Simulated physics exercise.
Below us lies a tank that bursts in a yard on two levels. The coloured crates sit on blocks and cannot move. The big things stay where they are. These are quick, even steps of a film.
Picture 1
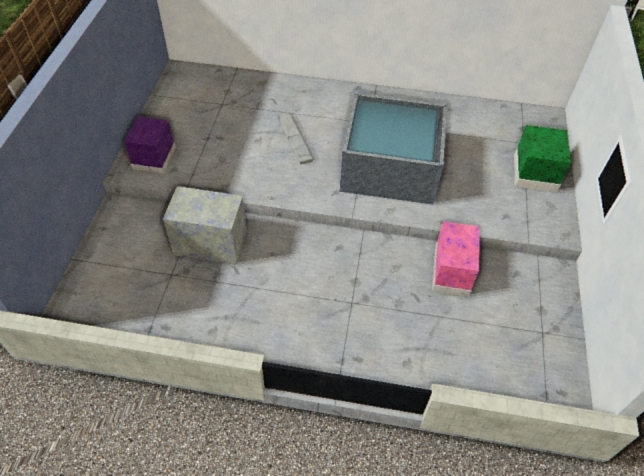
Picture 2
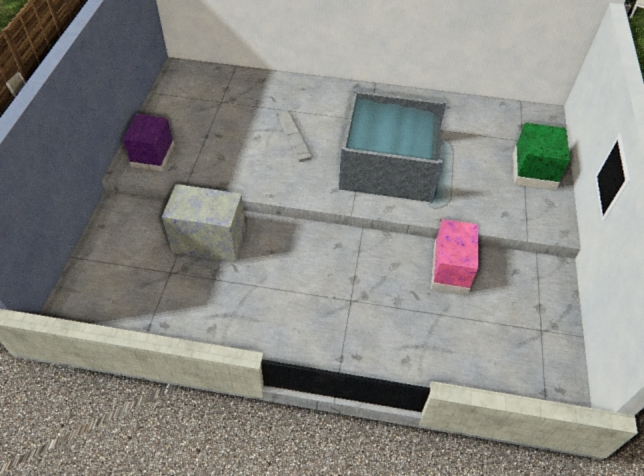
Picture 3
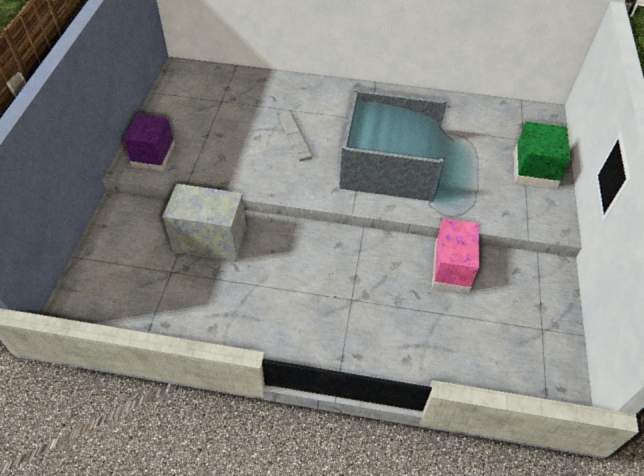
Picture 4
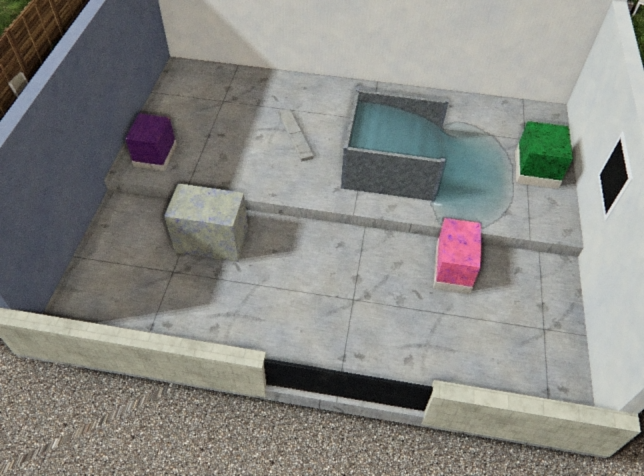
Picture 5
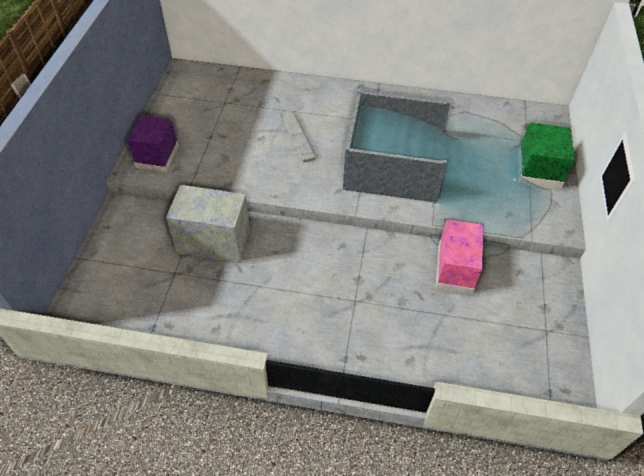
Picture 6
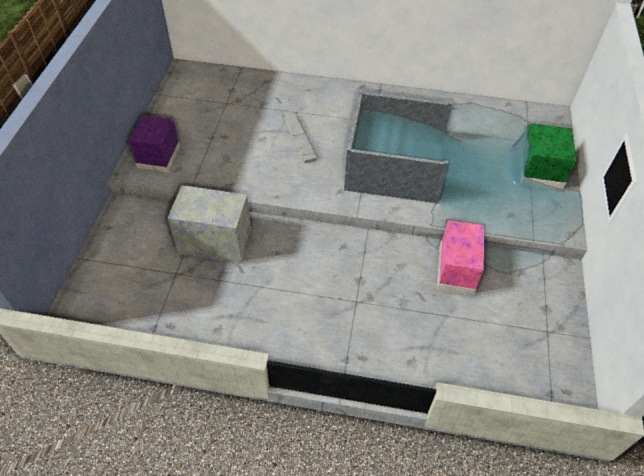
In a walled yard on two levels, water burst from the right side of a grey tank and spread across the upper paving, reaching around the green block and over the step near the pink one.
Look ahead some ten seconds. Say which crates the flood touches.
The pink crate keeps dry; the purple crate keeps dry; the green crate is soaked.
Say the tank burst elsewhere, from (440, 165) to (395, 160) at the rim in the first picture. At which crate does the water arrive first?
First comes the one in pink.
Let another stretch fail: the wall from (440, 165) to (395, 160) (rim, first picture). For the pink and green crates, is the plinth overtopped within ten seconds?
My reading: The pink crate is wetted; the green crate escapes it.
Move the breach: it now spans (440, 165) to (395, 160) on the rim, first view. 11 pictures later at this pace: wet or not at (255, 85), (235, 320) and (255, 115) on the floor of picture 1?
As listed: No water, wet, no water.
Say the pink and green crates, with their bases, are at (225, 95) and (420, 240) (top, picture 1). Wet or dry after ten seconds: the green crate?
In short: Green crate stays dry.
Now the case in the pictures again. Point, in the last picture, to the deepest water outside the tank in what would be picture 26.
At about (566, 415).
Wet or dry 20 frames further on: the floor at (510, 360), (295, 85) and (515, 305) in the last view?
As listed: Wet, not flooded, covered.
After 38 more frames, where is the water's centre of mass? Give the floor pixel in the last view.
Roughly at (407, 209).
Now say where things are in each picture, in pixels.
The water tank at (396, 131) is whole and still, in the first frame.
The front is at (436, 206), out from the gap at (434, 159), in the second frame.
The front is at (461, 211), out from the gap at (434, 159), in the third frame.
The front is at a hidden place, out from the gap at (436, 160), in the fourth frame.
Water pours out at (437, 163) and has run to (547, 200), in the fifth frame.
Water pours out at (439, 163) and has run to (581, 218), in the sixth frame.
A moment on, water covers 20 % of the floor; the pink crate water round its plinth, the purple crate not reached, the green crate water round its plinth.
Next, water covers 25 % of the floor; the pink crate water round its plinth, the purple crate not reached, the green crate water round its plinth.
Then, water covers 40 % of the floor; the pink crate water round its plinth, the purple crate not reached, the green crate water round its plinth.
Later, water covers 80 % of the floor; the pink crate water round its plinth, the purple crate not reached, the green crate water round its plinth.
In the end, water covers 90 % of the floor; the pink crate stayed above the water, the purple crate stayed above the water, the green crate was topped.
